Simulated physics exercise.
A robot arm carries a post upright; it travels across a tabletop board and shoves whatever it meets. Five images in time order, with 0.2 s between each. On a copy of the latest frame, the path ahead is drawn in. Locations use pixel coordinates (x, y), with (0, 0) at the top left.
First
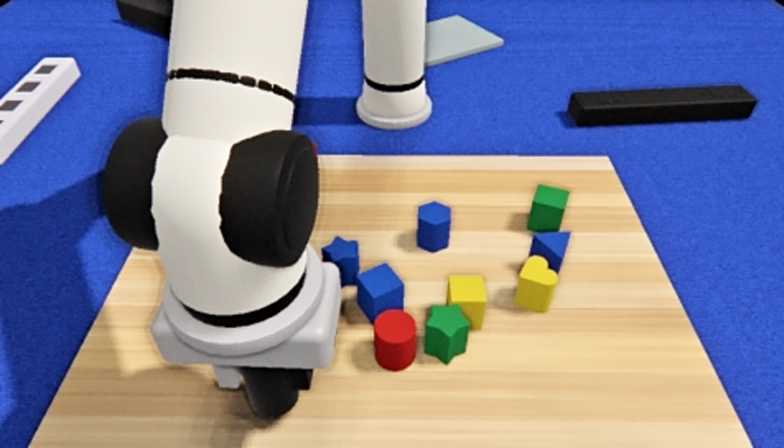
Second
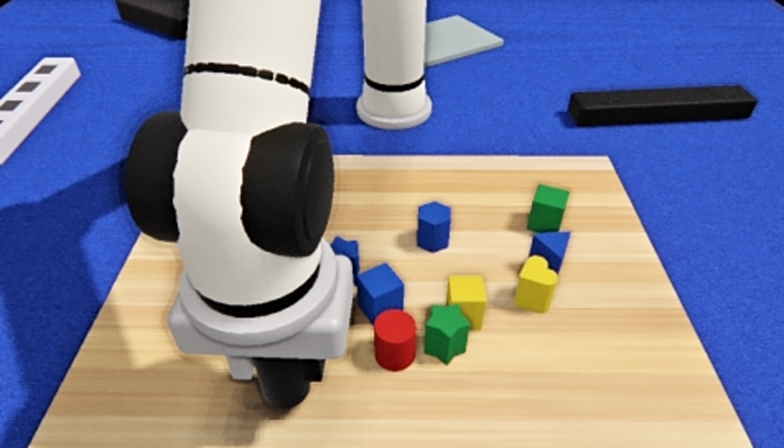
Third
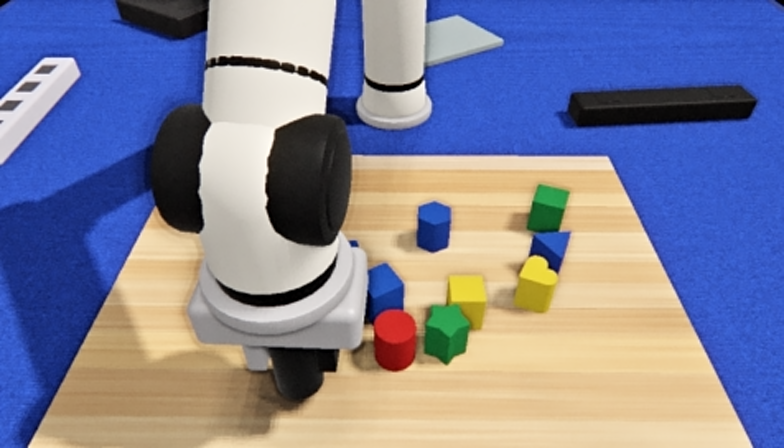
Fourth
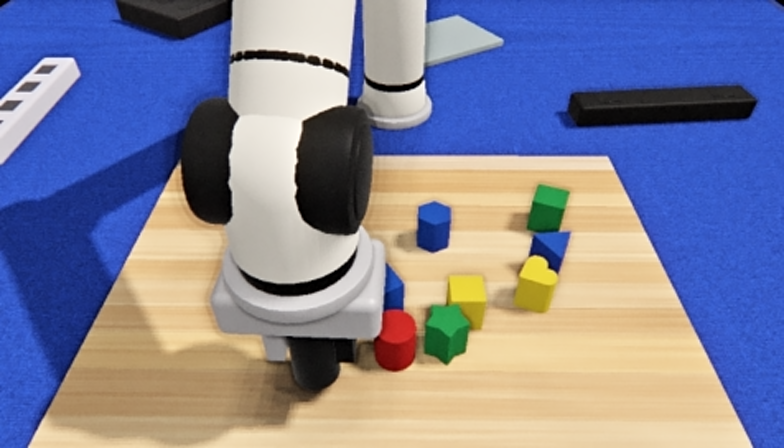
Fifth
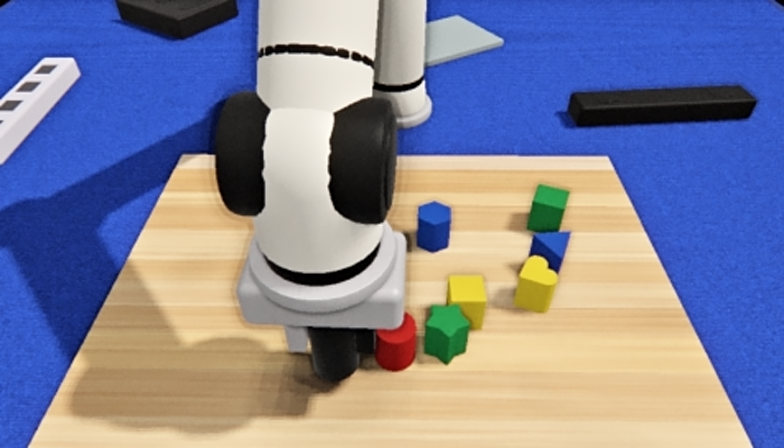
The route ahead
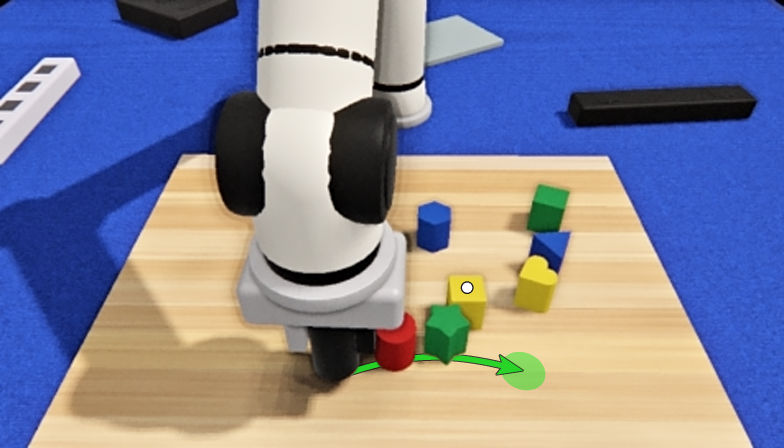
A white robot arm with black joints slides steadily to the right over a wooden board, gradually covering the blue star and blue cube beside the red cylinder, while the scattered blue, green, yellow and red blocks stay still.
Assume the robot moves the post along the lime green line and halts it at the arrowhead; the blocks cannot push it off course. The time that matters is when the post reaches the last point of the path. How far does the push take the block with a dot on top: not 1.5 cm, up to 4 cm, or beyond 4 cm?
Movement: 1.5 to 4 cm.
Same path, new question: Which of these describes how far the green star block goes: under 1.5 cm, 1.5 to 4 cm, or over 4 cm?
Ends over 4 cm away.
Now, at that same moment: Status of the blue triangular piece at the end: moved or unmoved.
Not moved.
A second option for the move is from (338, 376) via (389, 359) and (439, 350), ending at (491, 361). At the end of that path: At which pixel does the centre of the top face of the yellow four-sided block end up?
I'd say the yellow four-sided block ends with its top centre at (495, 272).
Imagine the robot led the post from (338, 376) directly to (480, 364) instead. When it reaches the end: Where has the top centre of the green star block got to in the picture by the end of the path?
Its top middle: (499, 305).
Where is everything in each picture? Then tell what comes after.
Post tip (276, 396); block tops, blue four-sided block (380, 279); red cylinder (395, 325); green star block (447, 318); yellow four-sided block (467, 288); blue triangular piece (555, 240), in the first picture.
Post (287, 388); blocks unchanged, in the second picture.
Post (301, 380); blocks unchanged, in the third picture.
Post (318, 371); blocks unchanged, in the fourth picture.
Post (337, 362); blue four-sided block hidden; red cylinder partly hidden; green star block (447, 318); yellow four-sided block (467, 288); blue triangular piece (555, 240), in the fifth picture.
Path on the board, from (338, 376) by way of (399, 360) and (460, 358) to (523, 371); the dot is on the yellow four-sided block.
On the path given first. One third of the way, post (400, 346); red cylinder (436, 311); green star block (474, 317).
Two thirds of the way, post (462, 344); red cylinder (476, 298); green star block (508, 317), turned 25° clockwise; yellow four-sided block (483, 270).
At the end, post (527, 357); blue four-sided block in place; red cylinder (481, 298); green star block (548, 315); yellow four-sided block (483, 270); blue triangular piece in place.
